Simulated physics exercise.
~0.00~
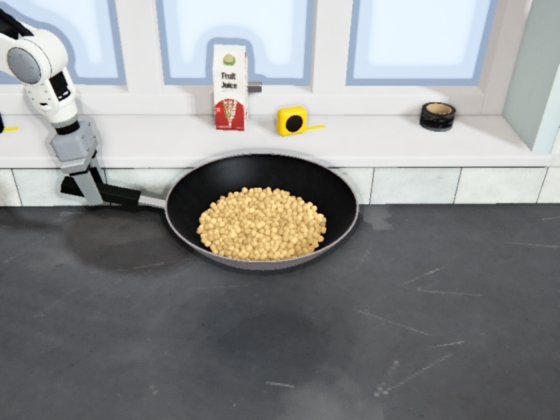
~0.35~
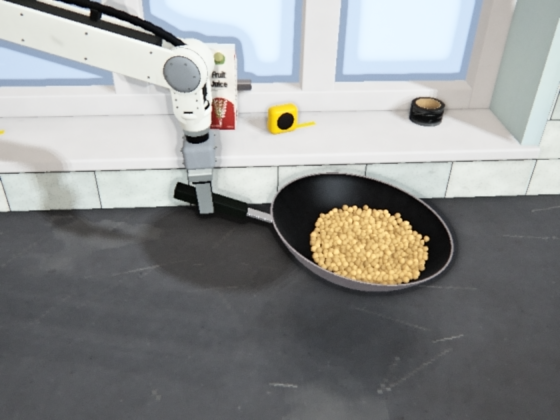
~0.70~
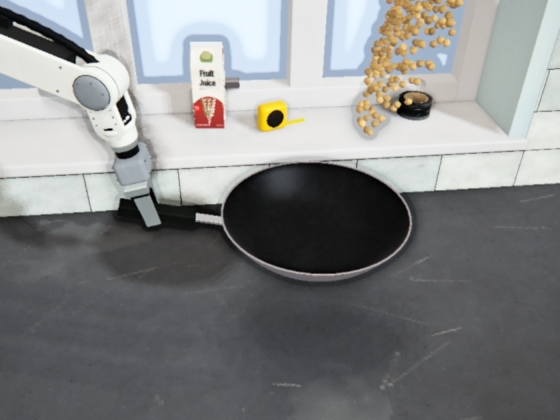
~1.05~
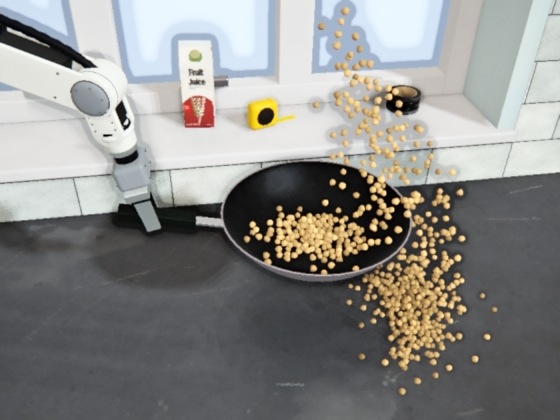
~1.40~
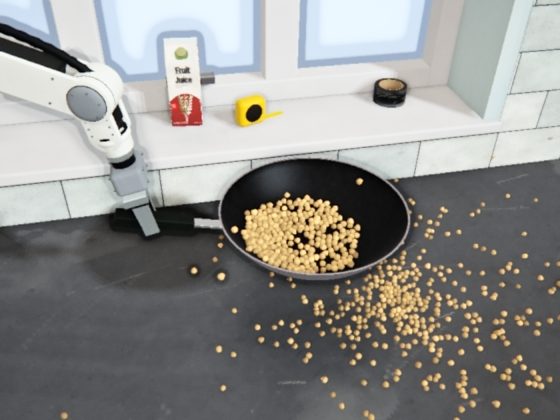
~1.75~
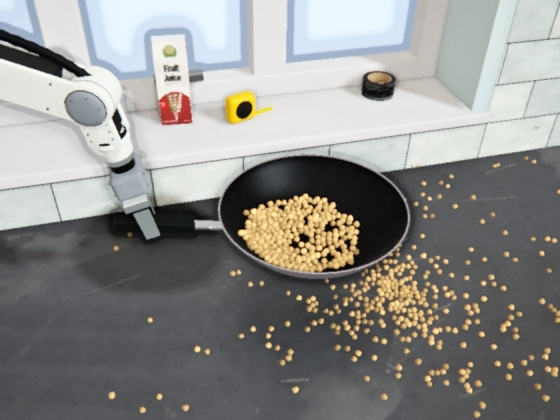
On a dark, scratched countertop below a windowsill holding a juice carton, a yellow tape measure and a small dark round container, a white robot arm grips a black frying pan heaped with chickpeas. The arm moves the pan to the right and tilts it. The pan then shifts back left and sits upright and empty, with the chickpeas high in the air to its right. They rain down, some landing in the pan and many spilling past its right rim. The stray ones scatter across the counter, leaving a smaller pile in the still pan.
